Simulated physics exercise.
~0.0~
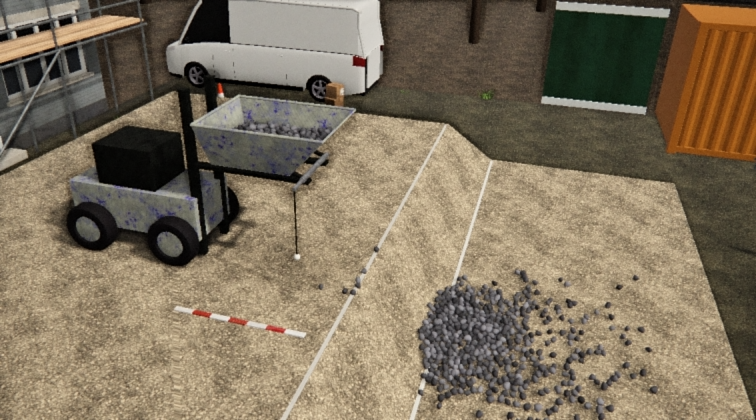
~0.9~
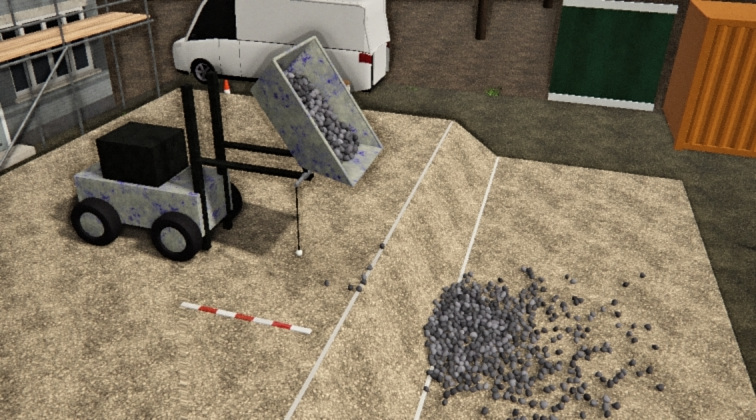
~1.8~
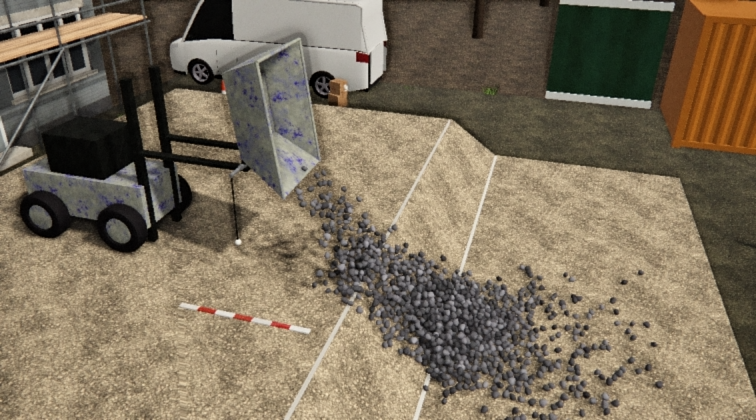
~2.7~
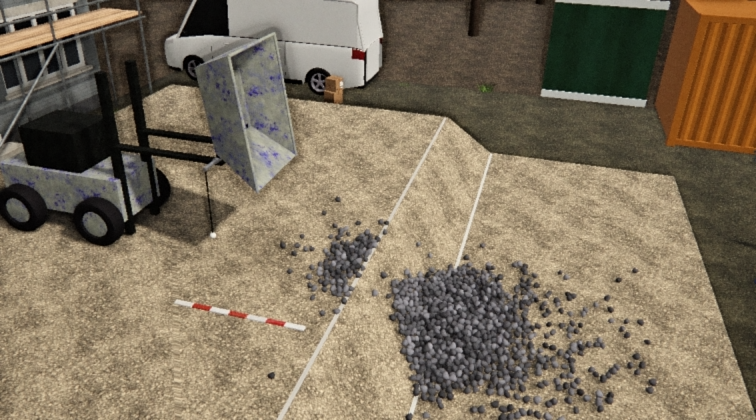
A speckled grey-and-blue skip full of dark stones hangs from the mast of a small four-wheeled machine at the left of a sandy yard, seen from above by a slightly swaying camera. White lines mark a slope, with an earlier heap lying at its foot, a white van behind and an orange container at right. The skip tips steeply toward the slope, its stones still inside. As the machine backs away left, they pour out and tumble downhill. Finally the skip hangs empty, with a small pile near the top edge and a bigger heap below.
